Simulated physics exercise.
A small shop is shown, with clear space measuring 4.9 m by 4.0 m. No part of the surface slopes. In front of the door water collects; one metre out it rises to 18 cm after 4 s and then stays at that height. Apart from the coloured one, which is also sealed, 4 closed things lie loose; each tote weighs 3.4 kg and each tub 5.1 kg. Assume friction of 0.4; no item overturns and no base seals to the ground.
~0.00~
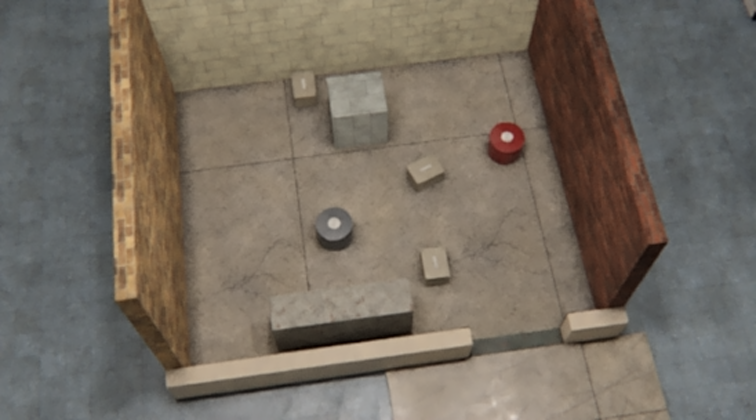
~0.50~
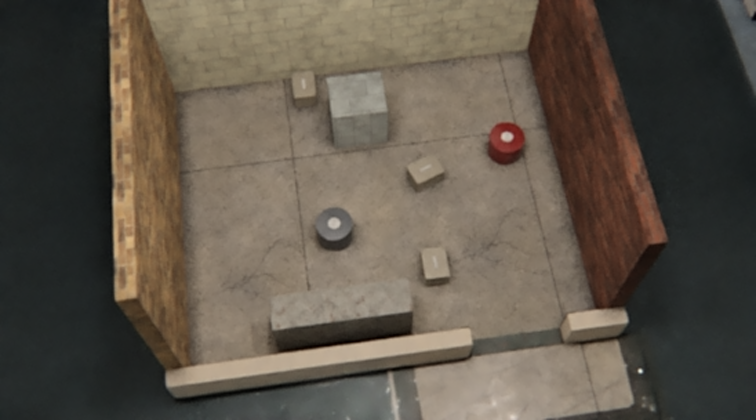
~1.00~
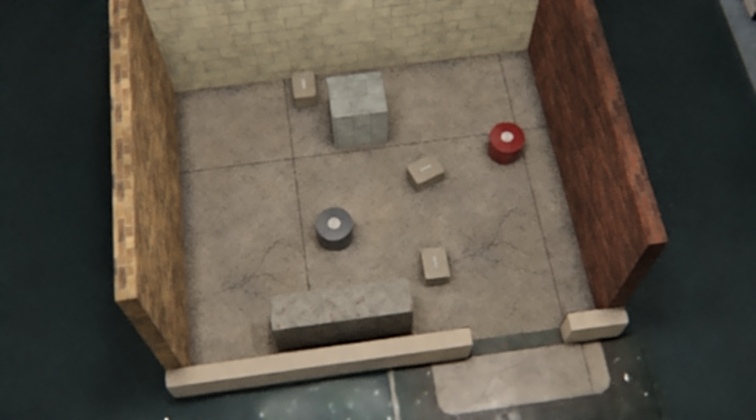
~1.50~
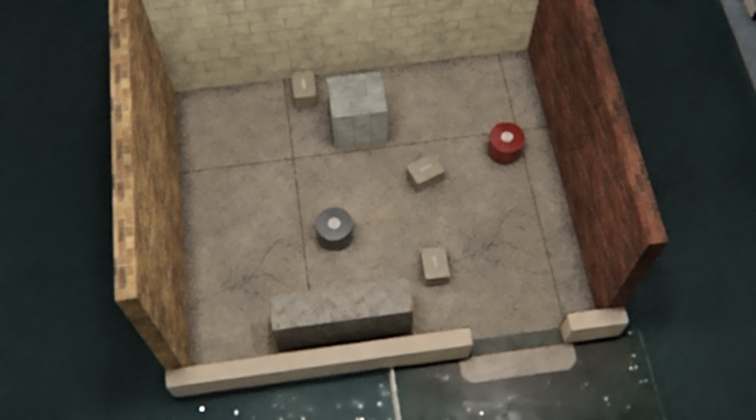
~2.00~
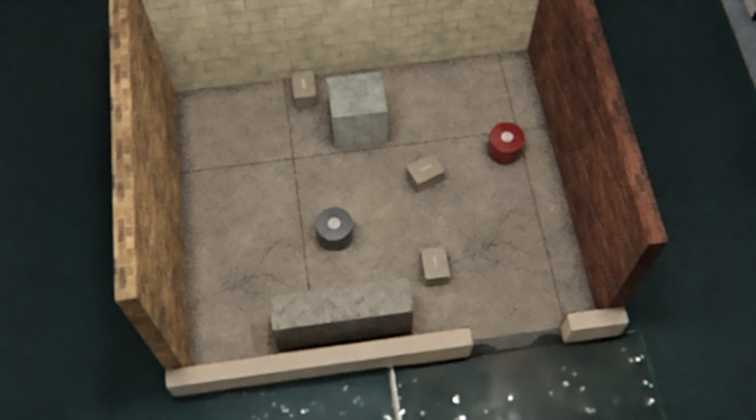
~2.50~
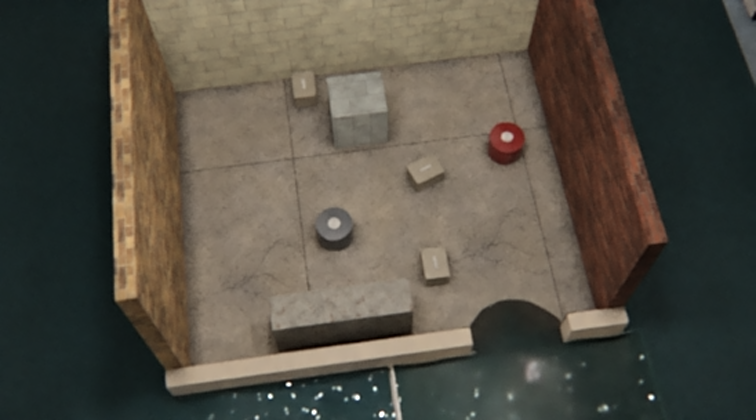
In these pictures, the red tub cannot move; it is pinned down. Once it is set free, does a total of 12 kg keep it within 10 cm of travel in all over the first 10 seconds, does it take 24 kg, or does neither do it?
It takes 24 kg.
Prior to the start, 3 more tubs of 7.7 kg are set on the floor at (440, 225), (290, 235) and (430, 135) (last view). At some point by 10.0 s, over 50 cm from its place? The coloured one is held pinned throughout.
One by one: Too far, not far enough and too far.
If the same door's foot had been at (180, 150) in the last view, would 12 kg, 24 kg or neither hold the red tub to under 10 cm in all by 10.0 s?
Okay, so the light mass does it.
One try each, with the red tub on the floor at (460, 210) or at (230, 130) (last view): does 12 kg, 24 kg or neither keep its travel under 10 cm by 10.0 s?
For the first start you need the heavier one; for the second the lighter one suffices.
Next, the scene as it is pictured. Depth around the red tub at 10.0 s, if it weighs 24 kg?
Something like 9 centimetres.
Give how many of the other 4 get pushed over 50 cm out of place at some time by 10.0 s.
Count: 3.
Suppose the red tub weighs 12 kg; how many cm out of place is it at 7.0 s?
Close to 30 centimetres.
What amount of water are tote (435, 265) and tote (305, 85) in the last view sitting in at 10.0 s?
About 2 and 4 cm.
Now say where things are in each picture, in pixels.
The first frame shows the red tub at (507, 137), on the bottom; 0.0 m2 under water; 0 of 5 have shifted.
The second frame shows the red tub at (507, 137), on the bottom; water covers 0.0 m2; 0 of 5 have shifted.
The third frame shows the red tub at (507, 137) rests on the ground; 0.0 m2 under water; 0 of 5 have shifted.
The fourth frame shows the red tub at (507, 137) rests on the ground; 0.0 m2 under water; 0 of 5 have shifted.
The fifth frame shows the red tub at (507, 137) rests on the ground; water covers 0.0 m2; 0 of 5 have shifted.
The sixth frame shows the red tub at (507, 137) rests on the ground; 0.3 m2 under water; 0 of 5 have shifted.
After 3.5 s the red tub would be 0 cm from its start with 12 kg and 0 cm from its start with 24 kg; 0 cm of water round it then.
After 4.5 s the red tub would be 0 cm from its start with 12 kg and 0 cm from its start with 24 kg; 2 cm of water round it then.
After 7.0 s the red tub would be 30 cm from its start with 12 kg and 0 cm from its start with 24 kg; 5 cm of water round it then.
After 10.0 s the red tub would be 106 cm from its start with 12 kg and 0 cm from its start with 24 kg; 9 cm of water round it then.
